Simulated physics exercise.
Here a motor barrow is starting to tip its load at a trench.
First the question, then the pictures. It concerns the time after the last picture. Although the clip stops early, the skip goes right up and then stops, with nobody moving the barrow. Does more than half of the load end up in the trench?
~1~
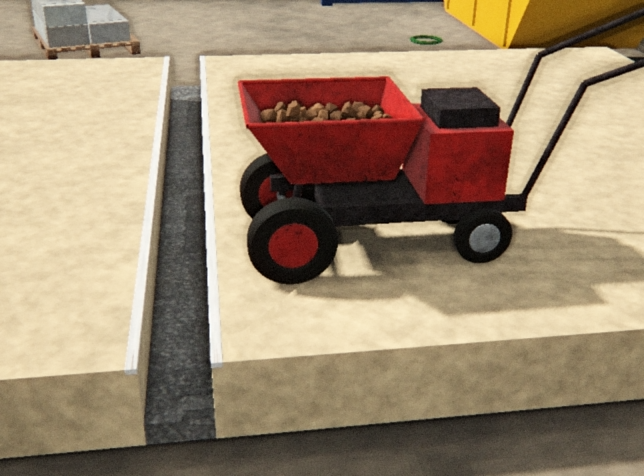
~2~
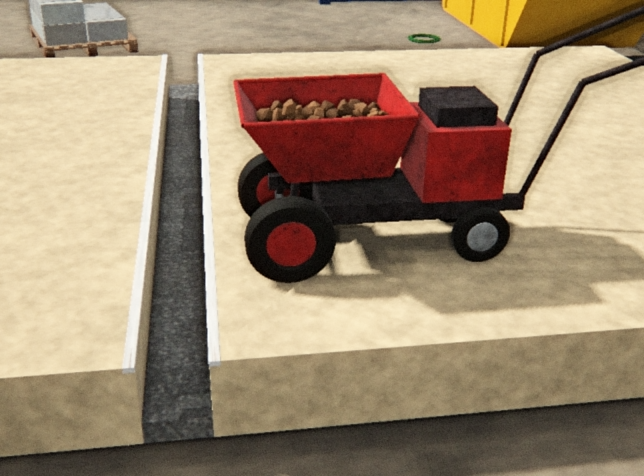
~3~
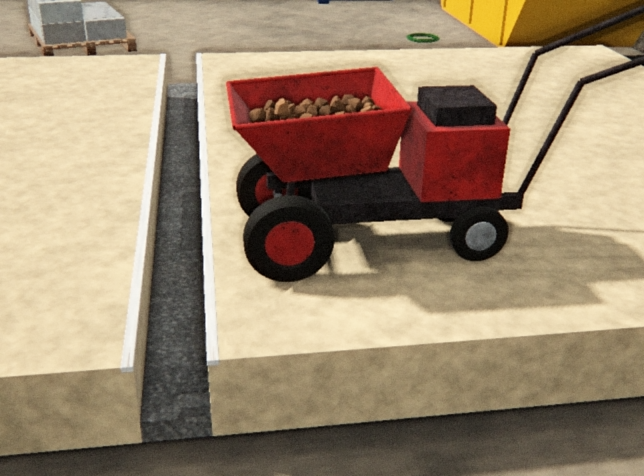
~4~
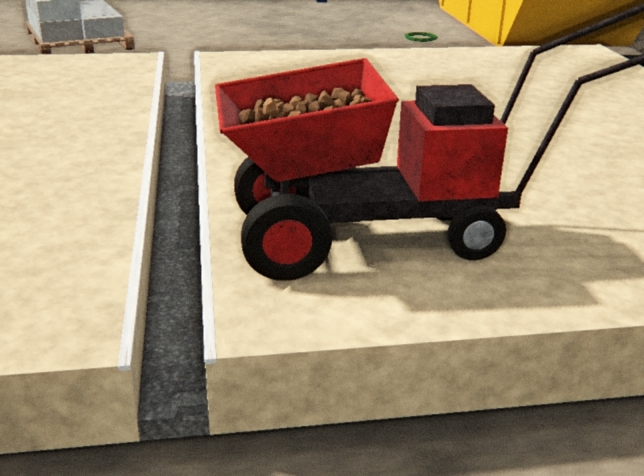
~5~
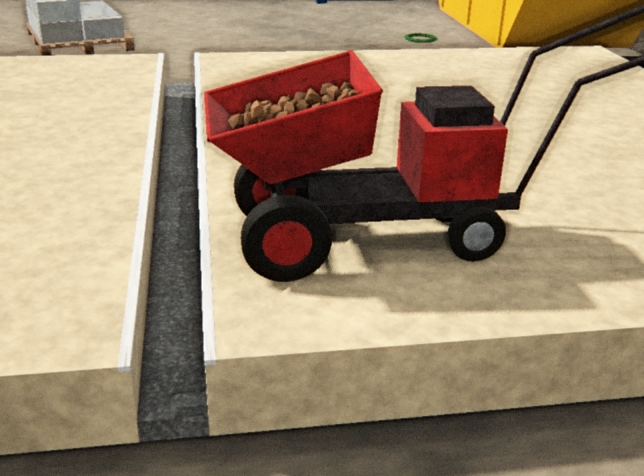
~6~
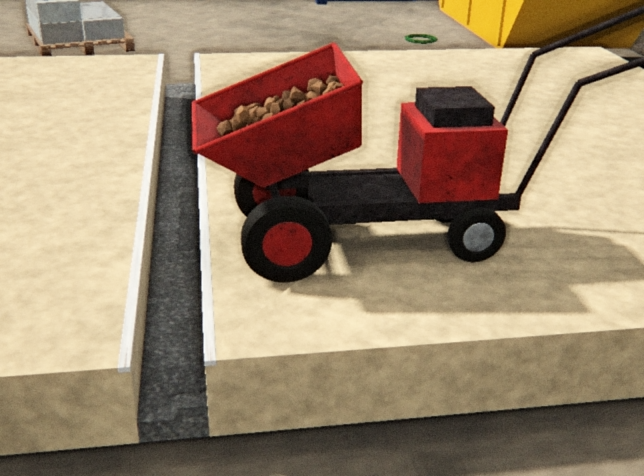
No.
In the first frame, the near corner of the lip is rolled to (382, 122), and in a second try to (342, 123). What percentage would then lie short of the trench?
In order: About 50 % and 30 %.
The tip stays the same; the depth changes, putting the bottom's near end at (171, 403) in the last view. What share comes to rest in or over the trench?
I'd put it at about 30 in a hundred.
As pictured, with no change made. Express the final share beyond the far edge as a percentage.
I'd put it at some 50 per cent of the load.
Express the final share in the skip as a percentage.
Estimate: Some 20 %.
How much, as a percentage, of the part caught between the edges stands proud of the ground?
10 %.
Just after the last frame, skip tipped steeply; every one in the skip.
A moment on, skip tipped right over; almost all in the skip; just a few in or heaped over the trench; about a tenth beyond it; just a few falling.
Further on, skip tipped right over; roughly a third in the skip; roughly a quarter in or heaped over the trench; roughly half beyond it.
When it is over, skip tipped right over; roughly a quarter in the skip; roughly a third in or heaped over the trench; roughly half beyond it.
